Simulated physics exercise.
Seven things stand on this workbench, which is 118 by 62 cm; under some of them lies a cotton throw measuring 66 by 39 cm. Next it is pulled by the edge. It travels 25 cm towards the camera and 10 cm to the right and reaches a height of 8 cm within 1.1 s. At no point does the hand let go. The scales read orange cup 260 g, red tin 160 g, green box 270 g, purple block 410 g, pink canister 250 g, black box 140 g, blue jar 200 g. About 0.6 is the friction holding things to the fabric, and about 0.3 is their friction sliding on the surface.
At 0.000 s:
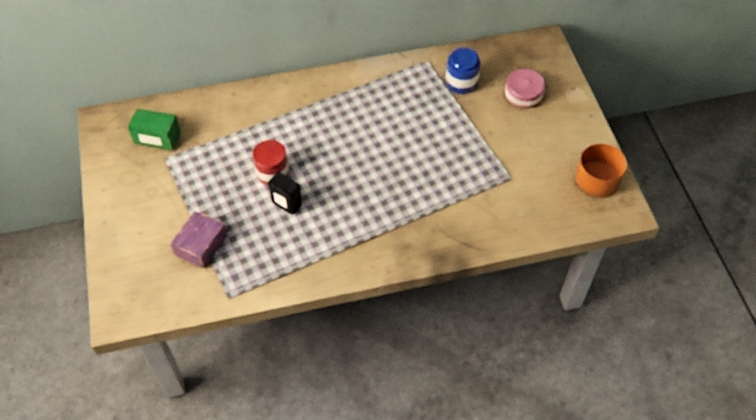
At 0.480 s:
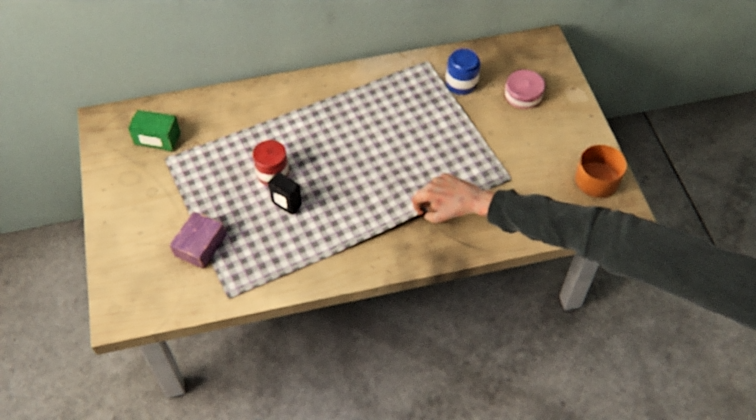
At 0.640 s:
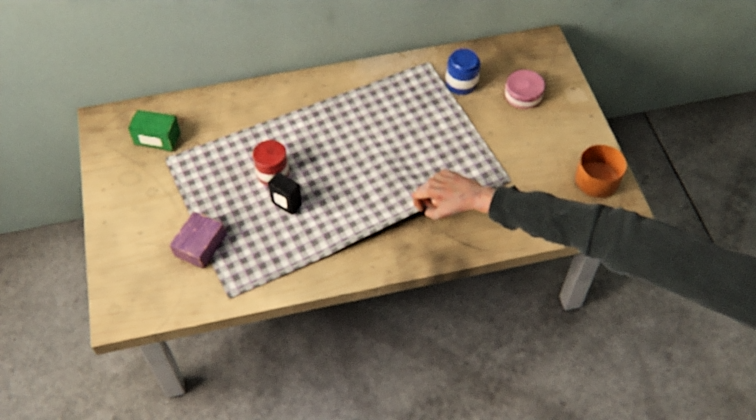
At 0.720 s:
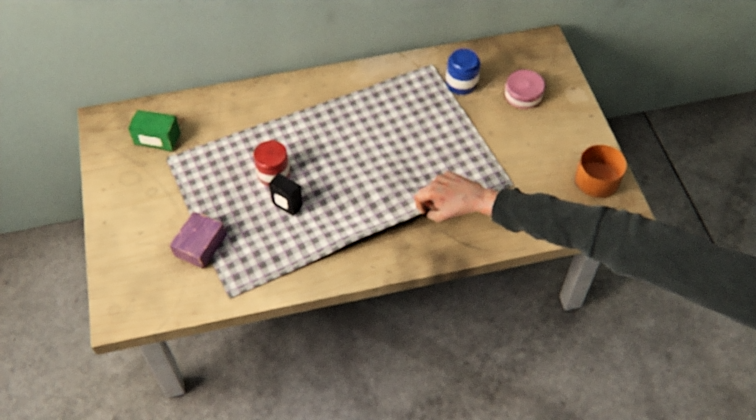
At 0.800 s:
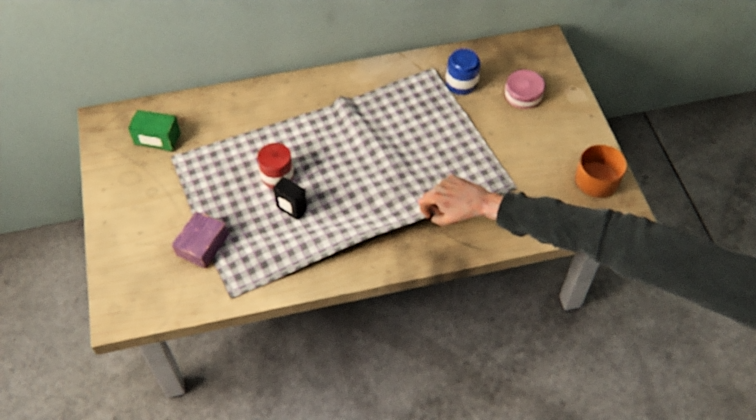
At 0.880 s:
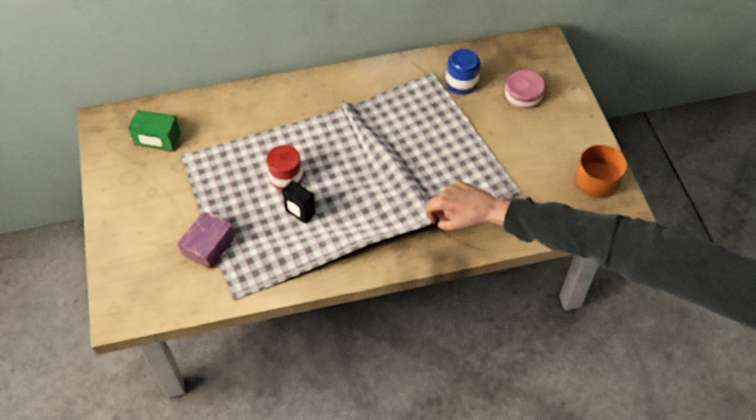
In this clip, a hand reaches in from the right, grips the near edge of a checkered cloth on a workbench and drags it slightly rightward, wrinkling it, as the red tin, black box and purple block shift along.
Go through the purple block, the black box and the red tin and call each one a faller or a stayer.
Purple block: Stayer. Black box: Stayer. Red tin: Stayer.
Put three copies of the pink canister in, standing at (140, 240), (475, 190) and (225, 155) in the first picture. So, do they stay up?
In order: Holds on; comes off; holds on.
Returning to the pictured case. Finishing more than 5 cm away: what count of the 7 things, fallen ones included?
After counting, the figure is 3.
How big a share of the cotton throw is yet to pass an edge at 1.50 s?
I'd estimate close to 80 per cent.
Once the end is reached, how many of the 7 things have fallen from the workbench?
Count recorded: 0.
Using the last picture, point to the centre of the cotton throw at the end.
(446, 236) or thereabouts.
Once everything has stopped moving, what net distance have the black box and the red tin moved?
About: Black box 25 cm, red tin 25 cm.
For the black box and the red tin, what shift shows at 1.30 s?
Roughly black box 15 cm and red tin 20 cm.
By 1.1 s, 100 % of the cotton throw is still over the top; red tin 9 cm off its start, black box 9 cm off its start, purple block 5 cm off its start.
By 1.3 s, 90 % of the cotton throw is still over the top; red tin 18 cm off its start, black box 17 cm off its start, purple block 11 cm off its start.
By 1.5 s, 80 % of the cotton throw is still over the top; red tin 24 cm off its start at (371, 192), black box 23 cm off its start at (379, 235), purple block 16 cm off its start at (273, 247).
By 1.7 s, 75 % of the cotton throw is still over the top; red tin 27 cm off its start, black box 27 cm off its start, purple block 18 cm off its start.
By 3.3 s, 75 % of the cotton throw is still over the top; red tin 27 cm off its start at (383, 199), black box 27 cm off its start at (393, 242), purple block 18 cm off its start at (283, 252).
